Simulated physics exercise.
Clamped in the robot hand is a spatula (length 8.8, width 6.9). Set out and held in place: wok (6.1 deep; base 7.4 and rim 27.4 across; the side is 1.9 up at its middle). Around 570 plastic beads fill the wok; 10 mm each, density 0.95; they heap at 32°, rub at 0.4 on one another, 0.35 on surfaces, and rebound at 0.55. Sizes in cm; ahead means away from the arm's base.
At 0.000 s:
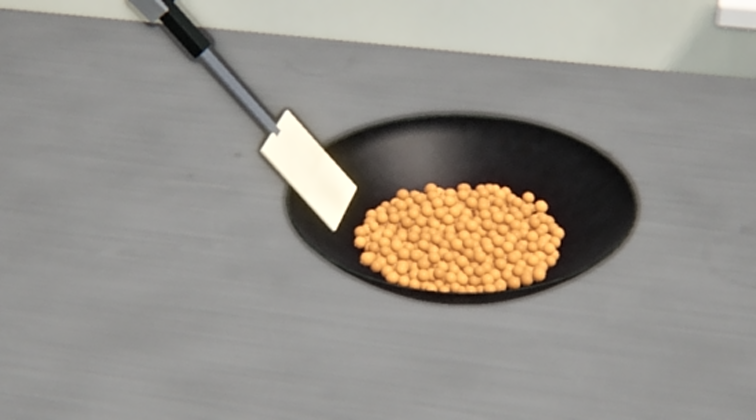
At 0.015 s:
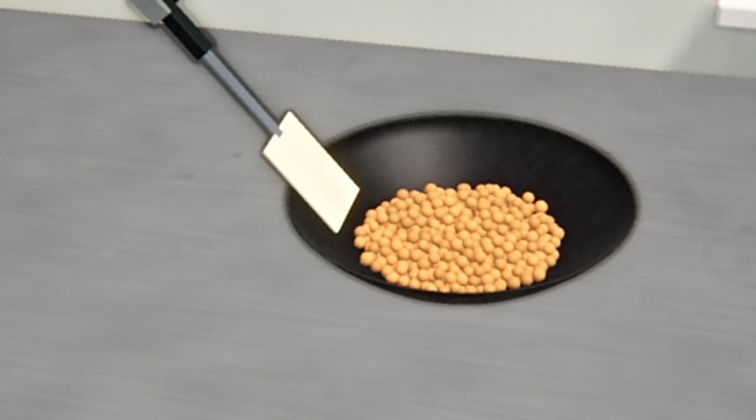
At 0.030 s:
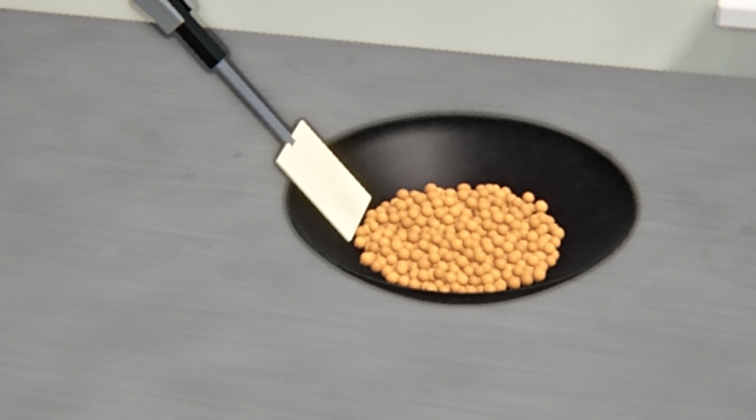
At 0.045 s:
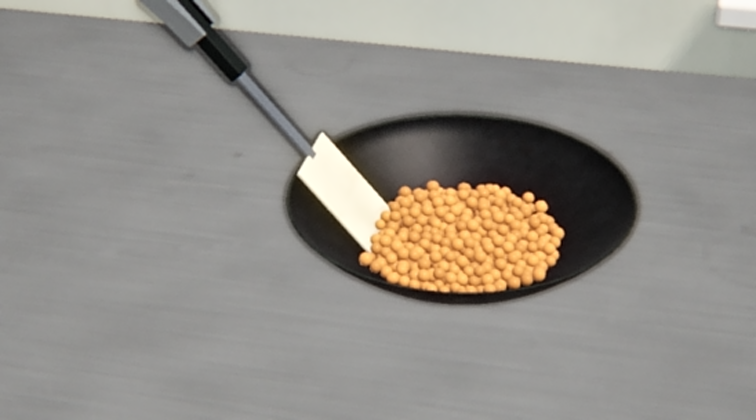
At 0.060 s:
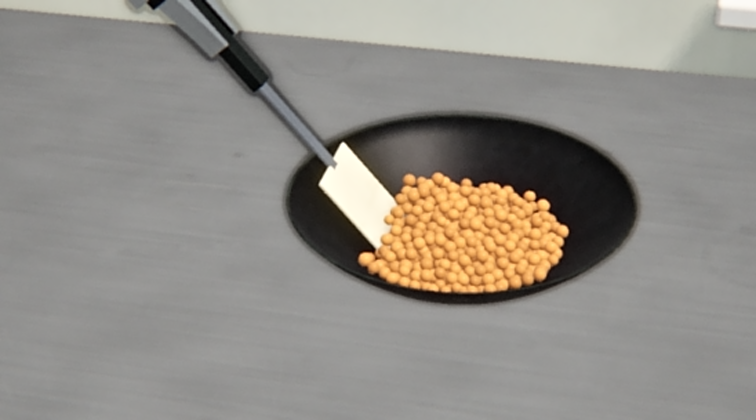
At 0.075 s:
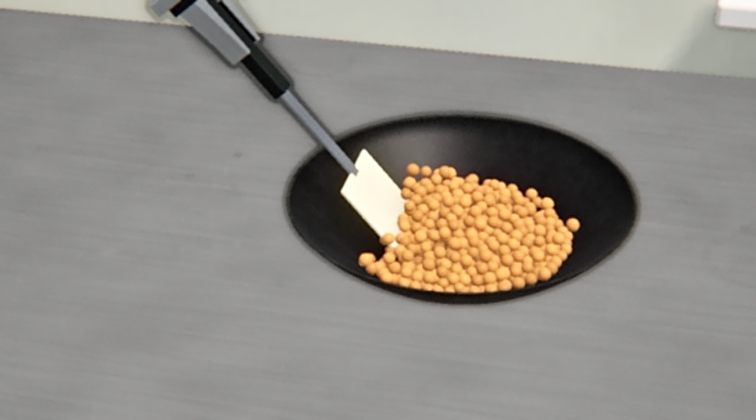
In a black wok on a grey surface, a robot hand's pale spatula moved down and right into a heap of small orange beads, pushing the near ones rightward and piling them slightly higher.
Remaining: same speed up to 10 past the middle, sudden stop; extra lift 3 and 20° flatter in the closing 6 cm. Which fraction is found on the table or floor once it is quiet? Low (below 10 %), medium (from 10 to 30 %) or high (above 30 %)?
Share on the table or floor: High (above 30 %).
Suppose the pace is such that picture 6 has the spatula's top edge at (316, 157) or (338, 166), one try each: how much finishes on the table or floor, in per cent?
About 20 and 30 per cent.
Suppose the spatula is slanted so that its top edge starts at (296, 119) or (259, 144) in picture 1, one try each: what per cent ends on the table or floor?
About 40 and 35 per cent.
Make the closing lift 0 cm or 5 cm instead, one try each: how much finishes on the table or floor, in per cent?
Some 40 and 35 per cent.
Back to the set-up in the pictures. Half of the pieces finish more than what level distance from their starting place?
Some 7 cm.
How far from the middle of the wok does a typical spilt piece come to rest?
Roughly 46 cm.
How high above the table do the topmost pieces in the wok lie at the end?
Roughly 5.0 cm.
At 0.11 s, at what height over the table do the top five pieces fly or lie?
Roughly 6 cm.
After 0.11 s, sloping 49°, highest piece 7 above the table; 572 in the wok.
After 0.15 s, sloping 44°, highest piece 7 above the table; 572 in the wok.
After 0.37 s, sloping 29°, highest piece 14 above the table; 353 in the wok, 74 on the table or floor, 145 on the blade or in flight.
After 1.42 s, sloping 29°, highest piece 5 above the table; 353 in the wok, 219 on the table or floor.
At rest, 353 in the wok, 219 on the table or floor. That is 38 % on the table or floor.
